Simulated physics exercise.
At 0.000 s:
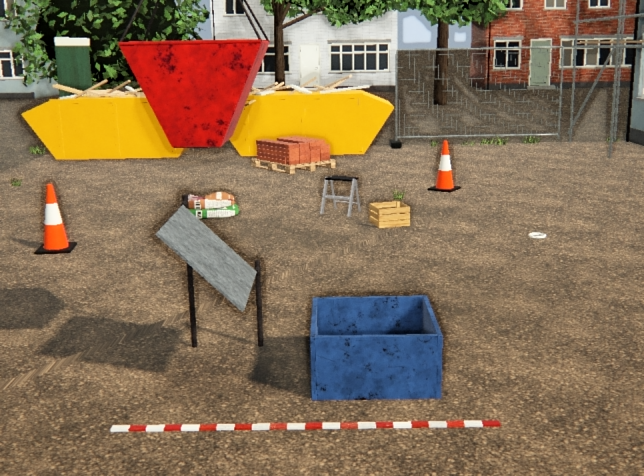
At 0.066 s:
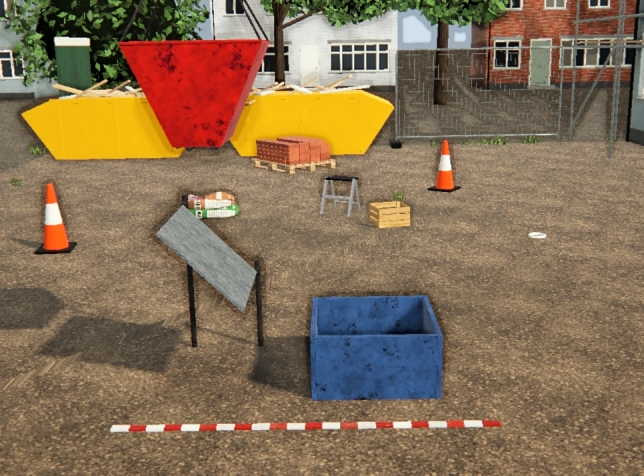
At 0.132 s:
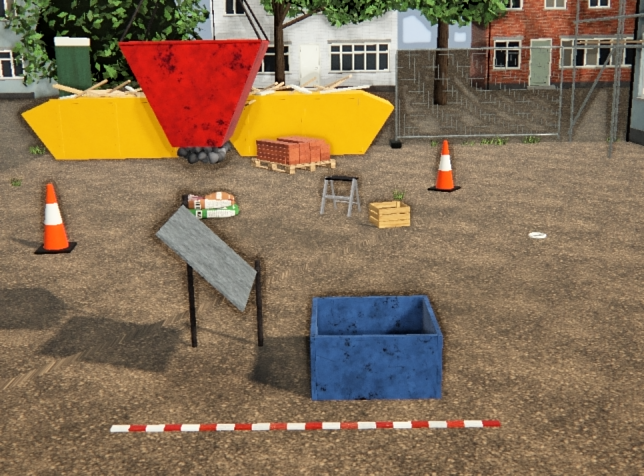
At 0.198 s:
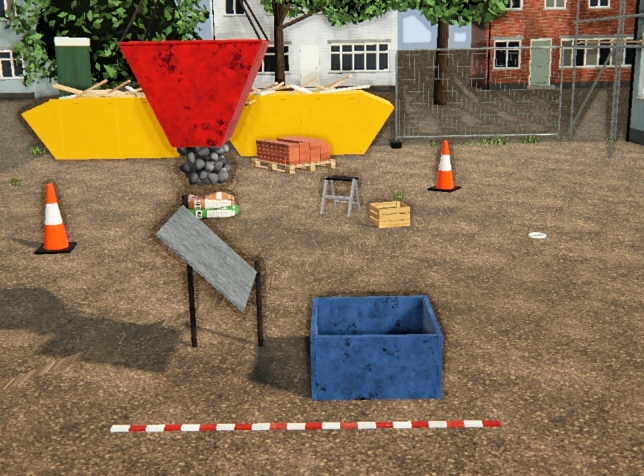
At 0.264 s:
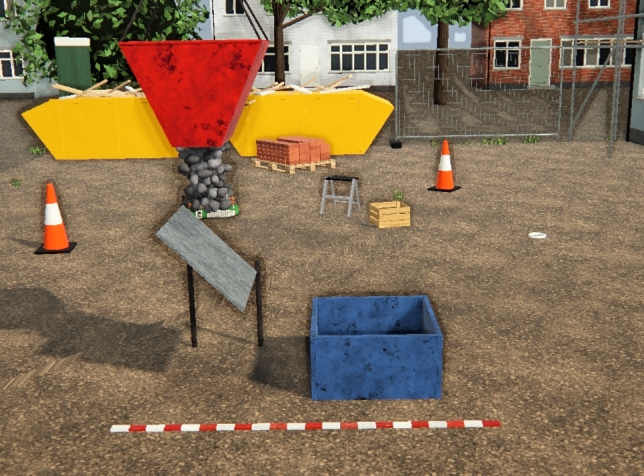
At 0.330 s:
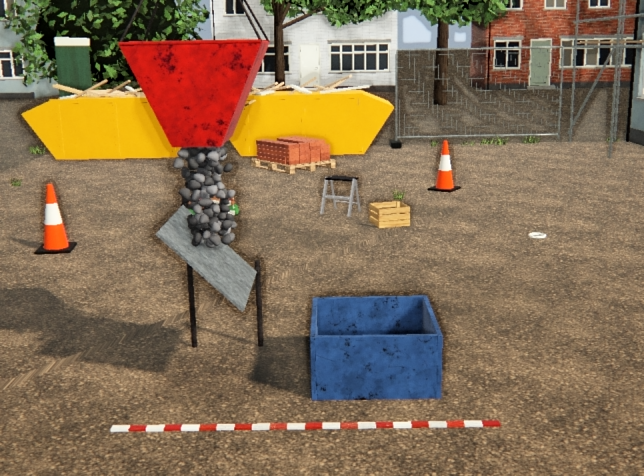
At the start, a red skip hangs still above a tilted grey slab on posts, with an open blue box in front to the right. Dark rounded stones then emerge from its bottom and drop in a lengthening stream, passing in front of the bags behind and reaching the slab's upper part.
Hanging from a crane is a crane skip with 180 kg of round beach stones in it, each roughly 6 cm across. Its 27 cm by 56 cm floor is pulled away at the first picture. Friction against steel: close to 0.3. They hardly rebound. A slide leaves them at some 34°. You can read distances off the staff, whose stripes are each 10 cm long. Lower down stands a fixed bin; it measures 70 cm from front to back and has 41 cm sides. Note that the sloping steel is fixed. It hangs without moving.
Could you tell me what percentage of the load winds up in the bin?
I'd put it at about 0 percent.
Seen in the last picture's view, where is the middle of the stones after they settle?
They settle centred roughly at (290, 371).
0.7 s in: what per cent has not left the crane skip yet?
Close to 25 per cent of the load.
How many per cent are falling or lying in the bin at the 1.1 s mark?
Around 0 per cent at that point.
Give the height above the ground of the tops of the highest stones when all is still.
24 cm.
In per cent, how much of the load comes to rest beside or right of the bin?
I'd put it at roughly 20 in a hundred.
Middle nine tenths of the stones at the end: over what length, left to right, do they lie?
I'd put it at close to 90 cm.
After 0.7 s, 27 % in the crane skip, 24 % on the steel, 48 % falling or lying left of the bin; the stones farthest right are at (311, 361).
After 1.1 s, 0 % in the crane skip, 22 % on the steel, 70 % falling or lying left of the bin, 7 % falling or lying beside or right of the bin; the stones farthest right are at (373, 366).
After 1.7 s, 0 % in the crane skip, 80 % falling or lying left of the bin, 19 % falling or lying beside or right of the bin; the stones farthest right are at (437, 354).
After 2.6 s, 0 % in the crane skip, 80 % falling or lying left of the bin, 20 % falling or lying beside or right of the bin; the stones farthest right are at (473, 363).
After 4.5 s, 0 % in the crane skip, 80 % left of the bin, 20 % beside or right of the bin; the stones farthest right are at (475, 363).
